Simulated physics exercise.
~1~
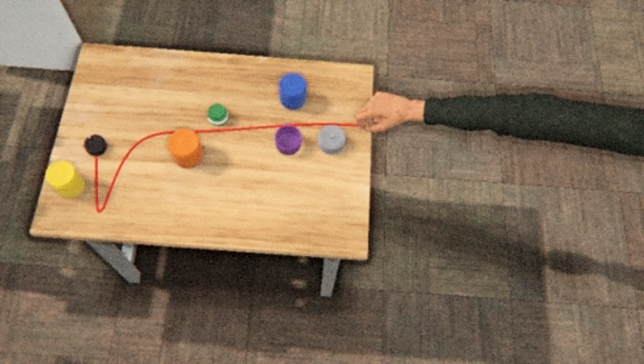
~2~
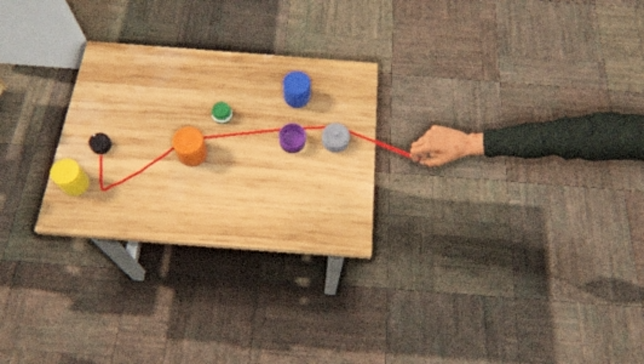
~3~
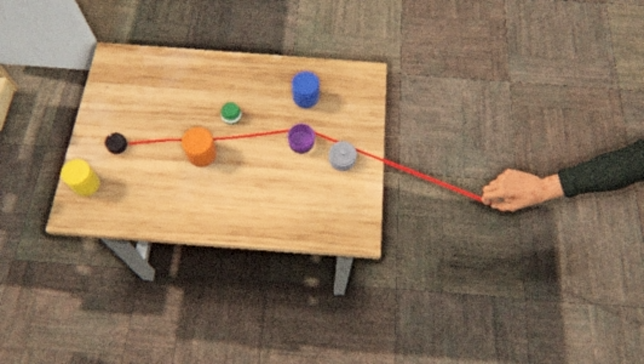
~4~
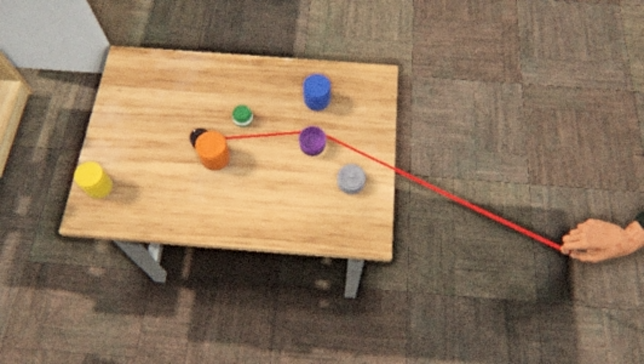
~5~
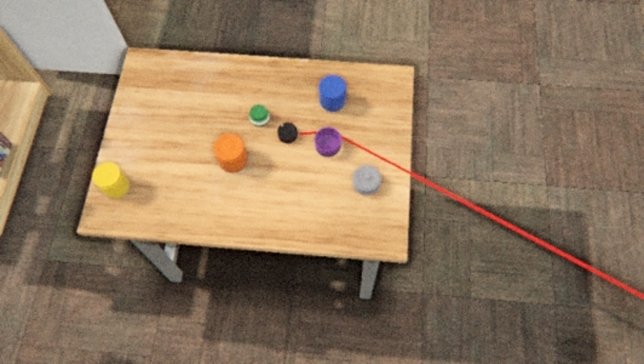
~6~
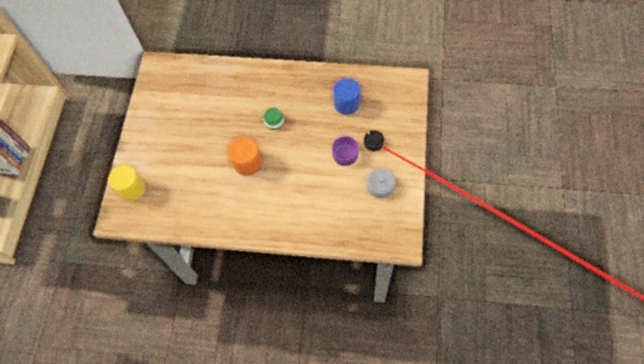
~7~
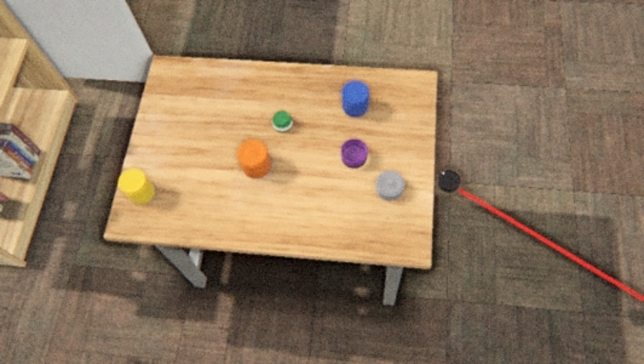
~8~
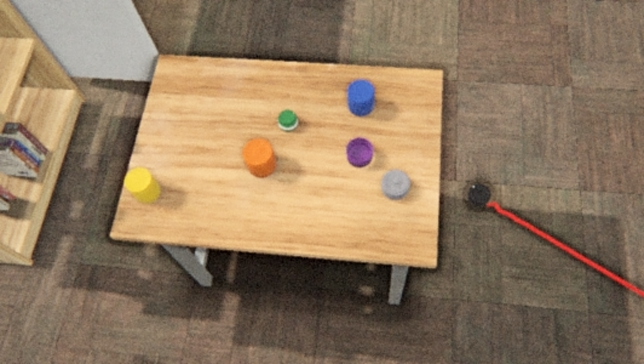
A light wooden table on a patterned carpet is seen from above at a slant, with shelving coming into view at the left. On it stand a yellow tub at the left, an orange tub, a small green jar, a blue tub, a purple mug and a grey pot toward the right. A hand at the right pulls a red lead tied to a black puck, and the slack draws tight. The lead pushes the grey pot toward the near side, then the puck slides past the orange tub and the purple mug. It leaves the right edge, while the containers remain on the table.
